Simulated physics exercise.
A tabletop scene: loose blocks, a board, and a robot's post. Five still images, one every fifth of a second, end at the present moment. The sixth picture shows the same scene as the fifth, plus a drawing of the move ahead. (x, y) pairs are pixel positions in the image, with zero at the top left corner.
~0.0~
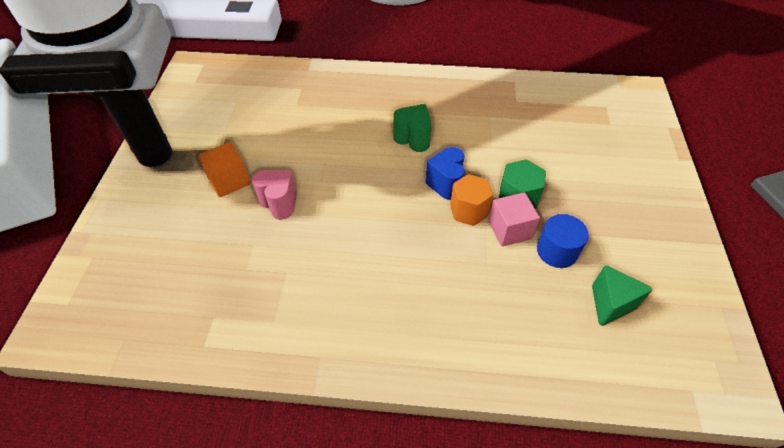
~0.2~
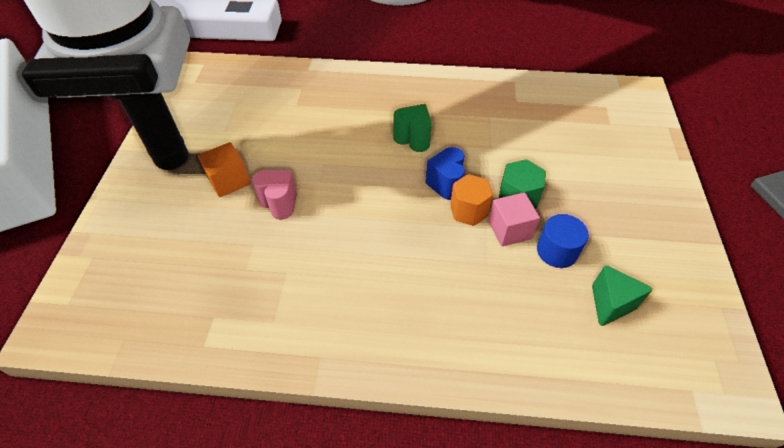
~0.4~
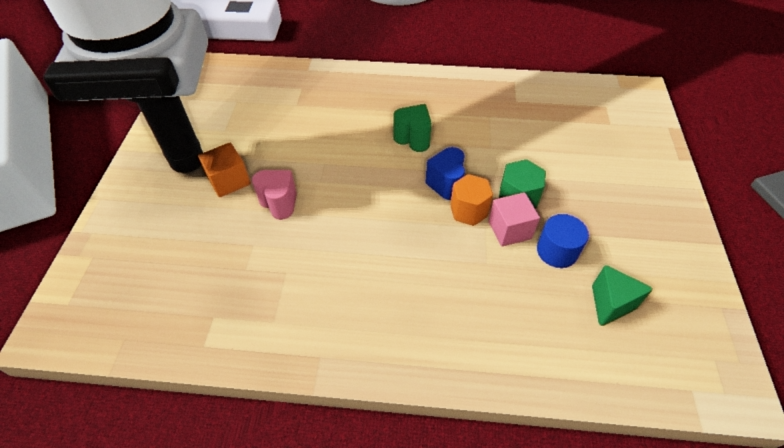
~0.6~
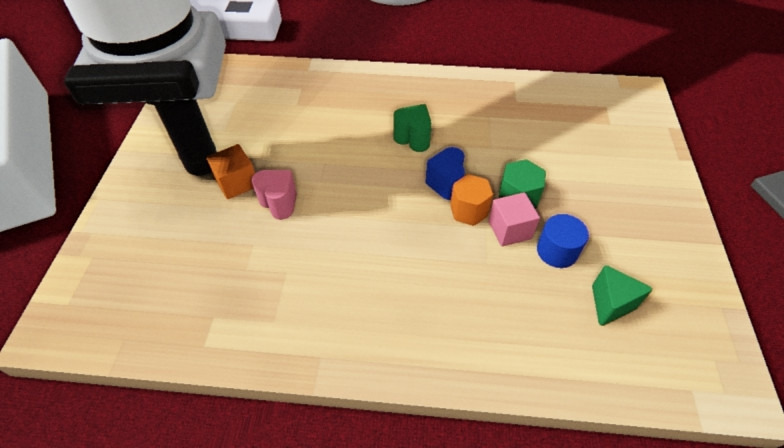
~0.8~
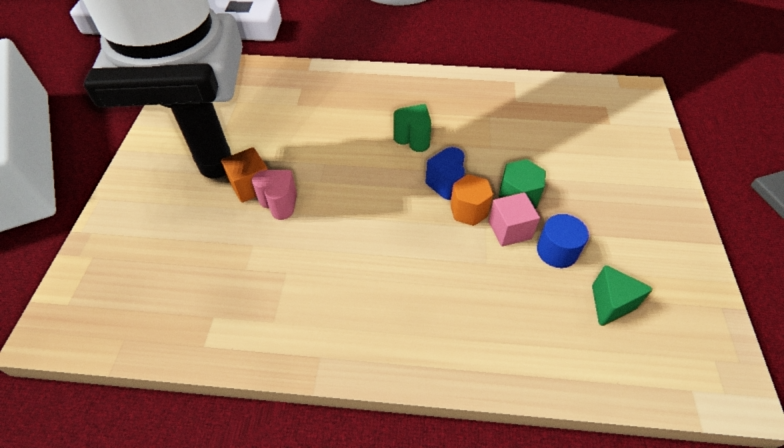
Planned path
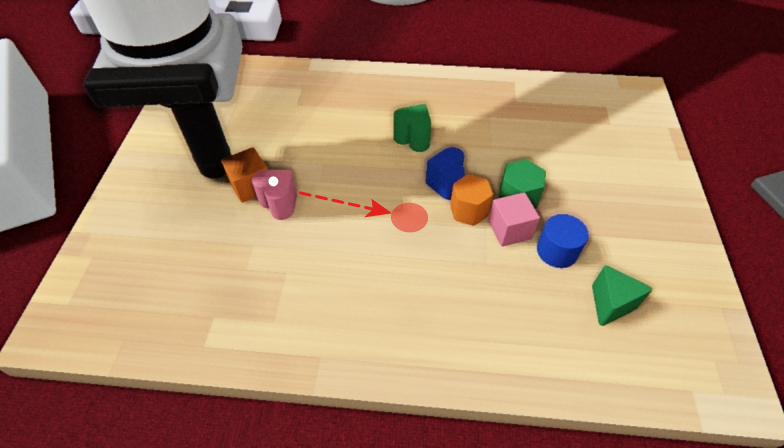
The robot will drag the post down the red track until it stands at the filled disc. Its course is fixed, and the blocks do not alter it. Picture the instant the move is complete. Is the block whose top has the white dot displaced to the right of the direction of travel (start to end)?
In short: Yes.
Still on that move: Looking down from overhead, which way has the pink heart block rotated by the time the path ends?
From the top, the block rotates clockwise.
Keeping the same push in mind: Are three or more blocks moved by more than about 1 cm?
No - that is not the case.
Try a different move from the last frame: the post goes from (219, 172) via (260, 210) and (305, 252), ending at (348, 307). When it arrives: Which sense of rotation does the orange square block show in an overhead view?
Looking down: Anticlockwise.
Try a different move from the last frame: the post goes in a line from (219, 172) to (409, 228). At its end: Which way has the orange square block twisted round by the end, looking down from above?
It spins against the clock.
The drawn path runs from (219, 172) to (409, 217); the dot is on the pink heart block.
On the path given first. One third of the way, post at (278, 183); orange square block at (310, 168), turned 45° anticlockwise; pink heart block at (318, 201), turned 85° clockwise.
Two thirds of the way, post at (343, 197); orange square block at (375, 168), turned 95° anticlockwise; pink heart block at (330, 207).
At the end, post at (410, 212); orange square block at (397, 163), turned 130° anticlockwise; pink heart block at (332, 208), turned 150° clockwise; blue heart block not moved.
